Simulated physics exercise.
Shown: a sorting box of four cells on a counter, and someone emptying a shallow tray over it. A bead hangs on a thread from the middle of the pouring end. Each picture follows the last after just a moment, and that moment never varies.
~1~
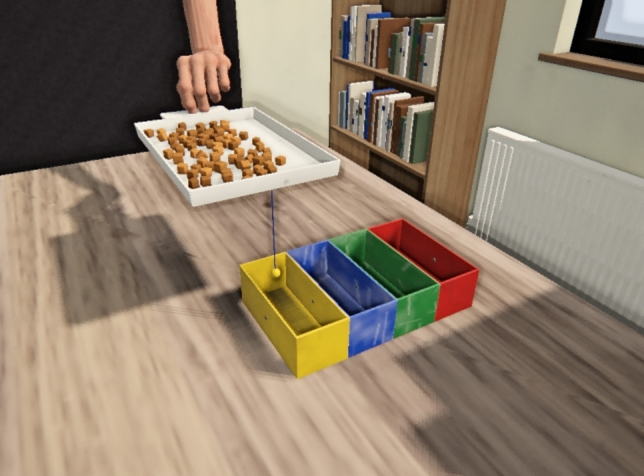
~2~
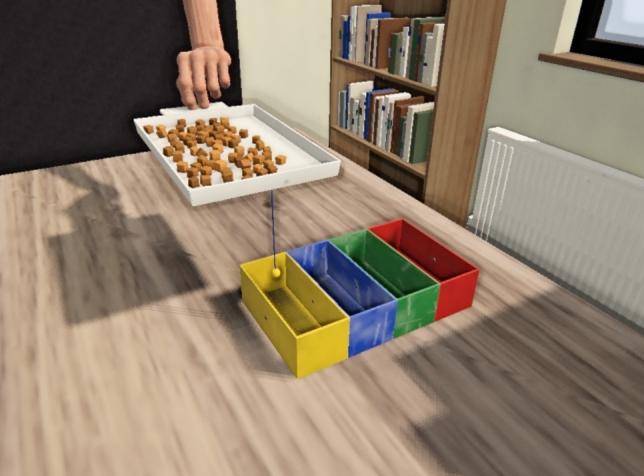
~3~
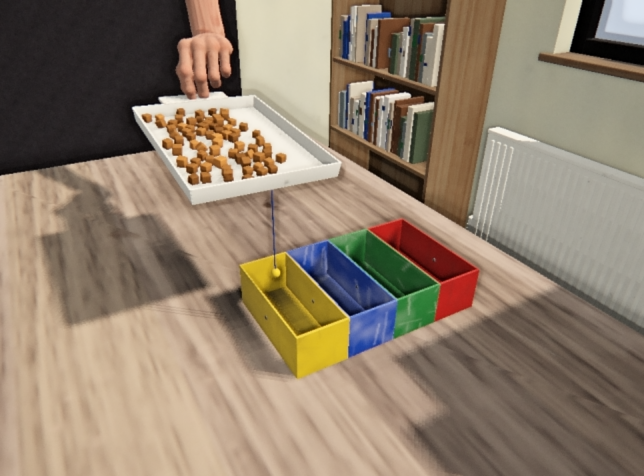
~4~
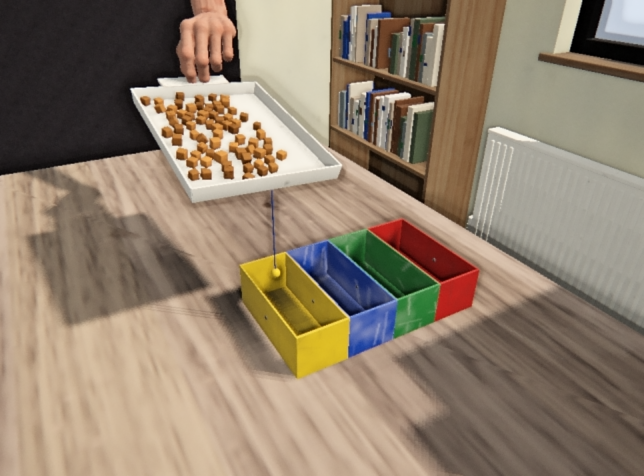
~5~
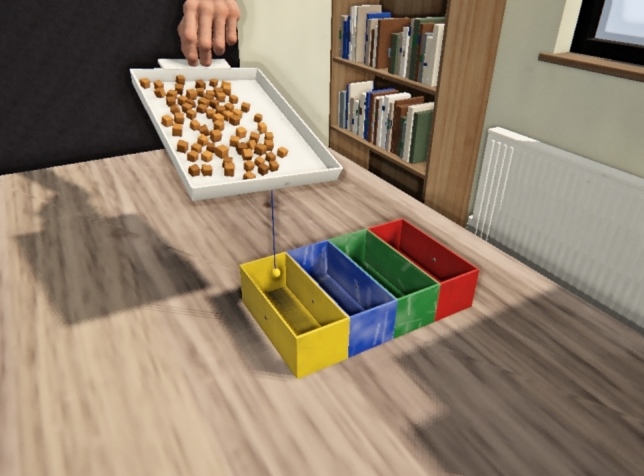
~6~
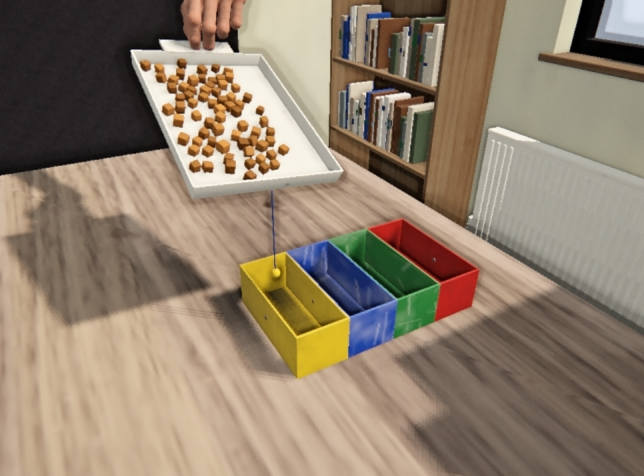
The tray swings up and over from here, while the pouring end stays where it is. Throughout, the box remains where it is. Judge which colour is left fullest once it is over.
Blue is left fullest.
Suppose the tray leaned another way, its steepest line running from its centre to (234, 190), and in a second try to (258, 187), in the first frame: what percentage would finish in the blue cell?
About 0 and 10 per cent.
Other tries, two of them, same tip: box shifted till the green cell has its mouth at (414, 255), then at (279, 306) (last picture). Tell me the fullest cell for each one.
It would be the cell in yellow the first time and the red one the second time.
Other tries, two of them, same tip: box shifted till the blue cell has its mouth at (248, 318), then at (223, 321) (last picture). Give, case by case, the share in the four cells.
Roughly 90% on the first try and 70% on the second.
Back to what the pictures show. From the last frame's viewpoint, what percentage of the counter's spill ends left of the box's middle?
Left share: Close to 40 %.
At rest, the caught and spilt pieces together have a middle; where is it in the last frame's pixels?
Roughly pixel (341, 329).
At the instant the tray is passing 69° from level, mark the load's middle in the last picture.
The centre of the load shows up near (293, 158) in the last view.
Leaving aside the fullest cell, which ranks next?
In second place: The cell in yellow.
Soon, tray tipped steeply; nearly all on the tray; a stray few falling or outside the box.
A while on, tray tipped past a quarter turn; most on the tray; a small part in the blue cell; a small part in the green cell; a stray few in the yellow cell.
Towards the end, tray tipped past a quarter turn; about half in the blue cell; about a quarter in the yellow cell; a small part in the green cell; about a quarter falling or outside the box.
Finally, tray tipped past a quarter turn; about half in the blue cell; about a quarter in the yellow cell; a small part in the green cell; none in the red cell; about a quarter outside the box.
